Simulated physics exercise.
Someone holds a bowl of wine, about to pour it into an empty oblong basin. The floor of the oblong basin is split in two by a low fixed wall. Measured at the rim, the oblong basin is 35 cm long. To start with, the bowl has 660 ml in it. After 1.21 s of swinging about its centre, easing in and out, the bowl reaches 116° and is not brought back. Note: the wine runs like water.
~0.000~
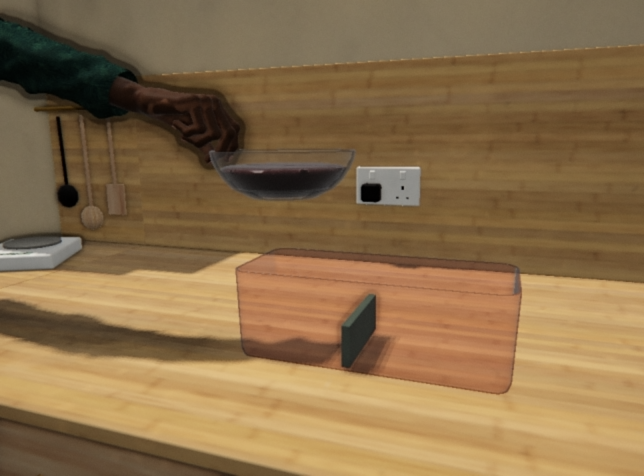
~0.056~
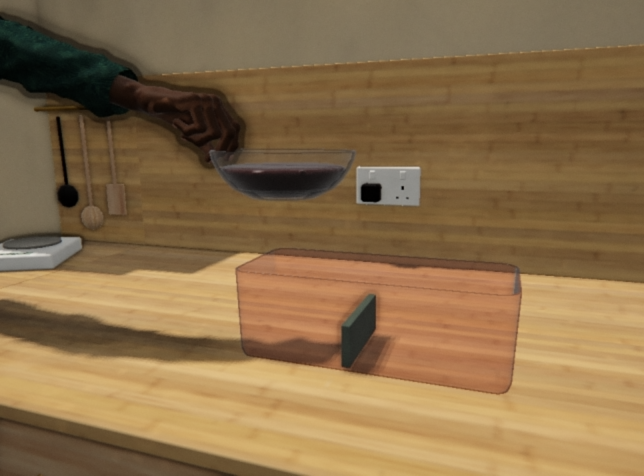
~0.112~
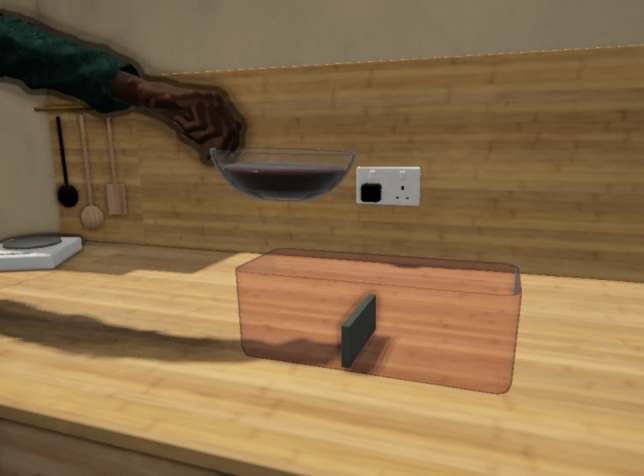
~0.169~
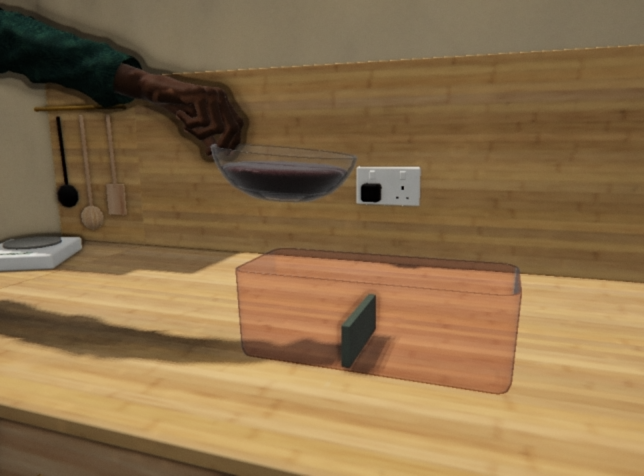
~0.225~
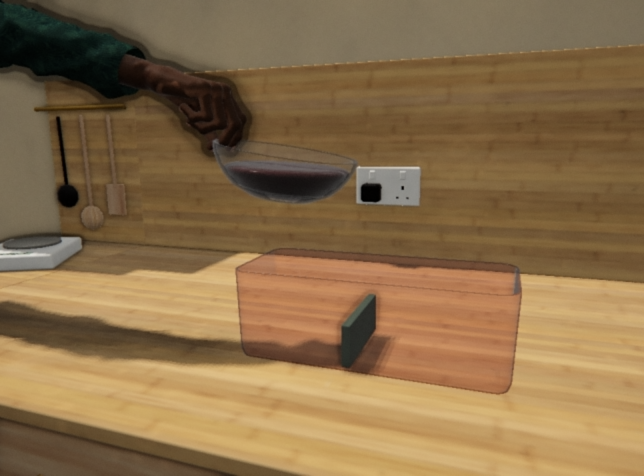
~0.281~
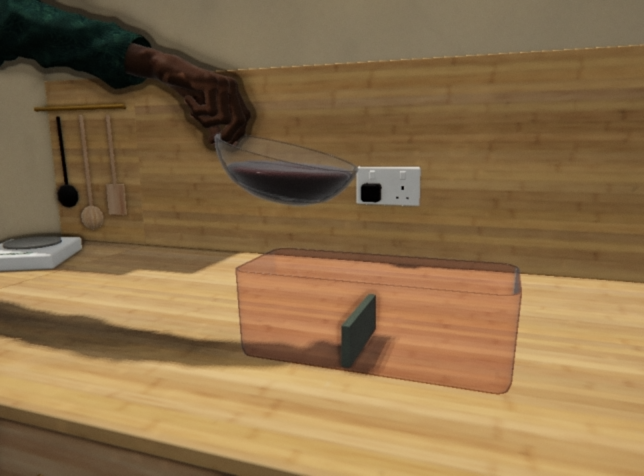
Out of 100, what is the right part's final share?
About 76 out of 100.
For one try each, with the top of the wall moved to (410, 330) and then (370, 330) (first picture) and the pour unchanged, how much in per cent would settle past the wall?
10 per cent first, 60 per cent second.
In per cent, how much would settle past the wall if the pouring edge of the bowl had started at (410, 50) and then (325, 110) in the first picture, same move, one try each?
I'd say 95 percent on the first go, 60 percent on the next.
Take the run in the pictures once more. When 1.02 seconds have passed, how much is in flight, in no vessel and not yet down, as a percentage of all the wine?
Close to 0 per cent.
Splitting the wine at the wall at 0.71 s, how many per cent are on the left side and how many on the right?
Left roughly 1, right roughly 56.
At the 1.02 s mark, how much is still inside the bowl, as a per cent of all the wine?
0 %.
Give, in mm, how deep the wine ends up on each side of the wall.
Left roughly 8 mm; right roughly 20 mm.
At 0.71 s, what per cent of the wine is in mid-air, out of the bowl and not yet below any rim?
26 %.
By 0.71 s the tilt is 74° and 16 per cent is still to pour, 1 is left of the wall and 56 right of it.
By 1.02 s the tilt is 109° and 0 per cent is still to pour, 24 is left of the wall and 76 right of it.
By 1.35 s the tilt is 116° and 0 per cent is still to pour, 23 is left of the wall and 76 right of it.
By 1.71 s the tilt is 116° and 0 per cent is still to pour, 23 is left of the wall and 76 right of it.
At rest 23 per cent lies left of the wall, 76 right of it and 0 outside.
